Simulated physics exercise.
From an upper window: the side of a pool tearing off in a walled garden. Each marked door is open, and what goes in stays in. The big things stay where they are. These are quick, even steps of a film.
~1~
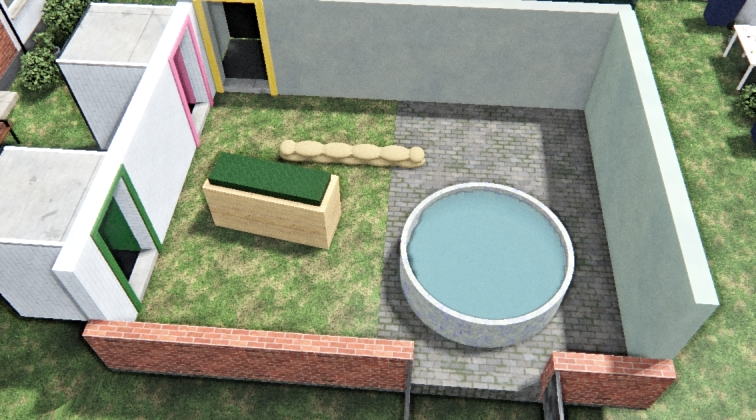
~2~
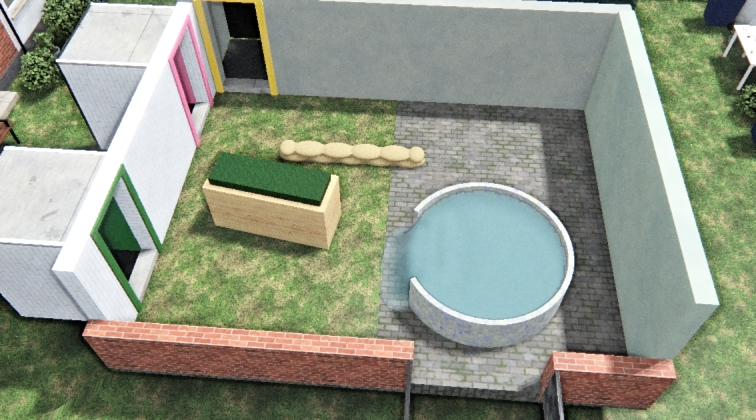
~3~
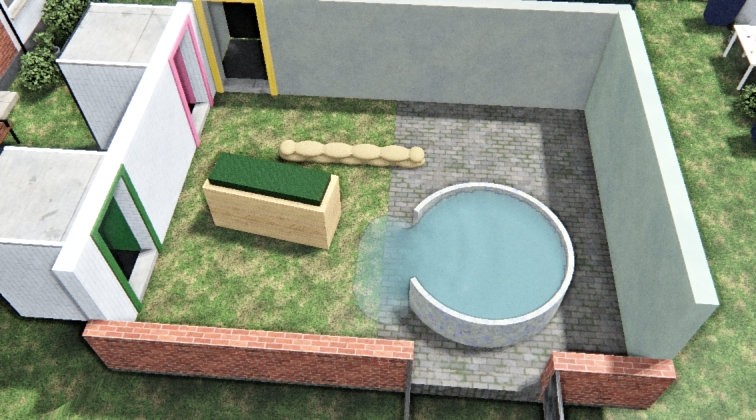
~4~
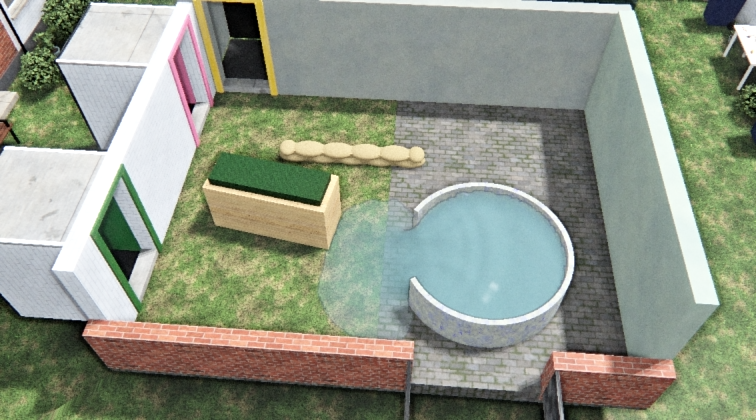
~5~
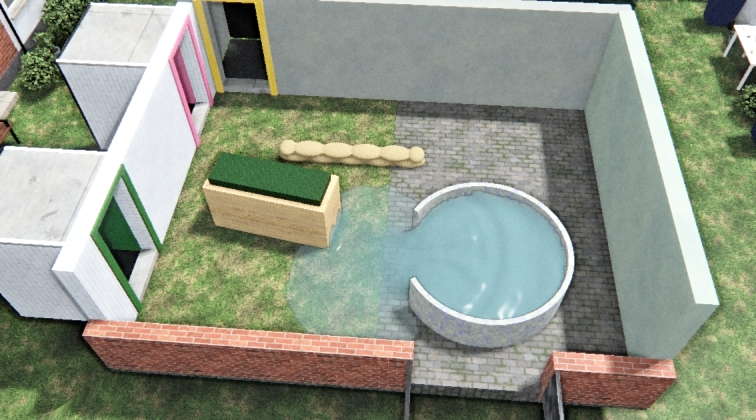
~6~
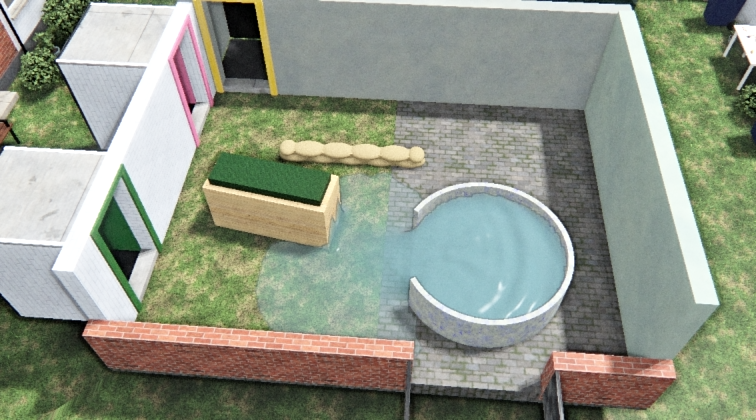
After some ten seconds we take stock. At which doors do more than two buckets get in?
In the end: The green door lets in a lot; the yellow door admits no more than that; the pink door admits no more than that.
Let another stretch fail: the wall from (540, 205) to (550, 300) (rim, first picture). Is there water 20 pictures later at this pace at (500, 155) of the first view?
Answer: Awash.
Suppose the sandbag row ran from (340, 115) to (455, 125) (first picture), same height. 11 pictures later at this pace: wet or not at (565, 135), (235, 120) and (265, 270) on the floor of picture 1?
One after the other: Dry, not flooded, wet.
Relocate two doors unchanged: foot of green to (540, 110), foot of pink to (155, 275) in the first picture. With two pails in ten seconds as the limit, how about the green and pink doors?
One by one: Green door is under, pink door floods.
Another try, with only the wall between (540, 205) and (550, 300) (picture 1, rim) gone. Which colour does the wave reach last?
That is the green door.
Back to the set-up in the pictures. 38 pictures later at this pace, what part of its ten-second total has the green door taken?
Near 85 in a hundred.
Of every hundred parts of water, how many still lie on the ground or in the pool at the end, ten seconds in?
Roughly 92 per cent.
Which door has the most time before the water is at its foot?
Last comes the one in yellow.
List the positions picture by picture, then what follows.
The first frame shows the pool at (486, 251) is whole and still.
In the second frame, water pours out at (405, 260) and has run to (400, 230).
In the third frame, the front is at (385, 220), out from the gap at (405, 262).
In the fourth frame, the front is at (339, 221), out from the gap at (405, 263).
In the fifth frame, water pours out at (405, 263) and has run to (294, 302).
In the sixth frame, water pours out at (405, 262) and has run to (262, 292).
A moment on, water covers 25 % of the floor; the green door not reached, the yellow door not reached, the pink door not reached.
Next, water covers 35 % of the floor; the green door wet at the sill, nothing in, the yellow door not reached, the pink door not reached.
Then, water covers 55 % of the floor; the green door over two buckets in, the yellow door not reached, the pink door not reached.
Later, water covers 70 % of the floor; the green door over two buckets in, the yellow door wet at the sill, nothing in, the pink door wet at the sill, nothing in.
In the end, water covers 95 % of the floor; the green door far over two buckets in, the yellow door wet at the sill, nothing in, the pink door wet at the sill, nothing in.
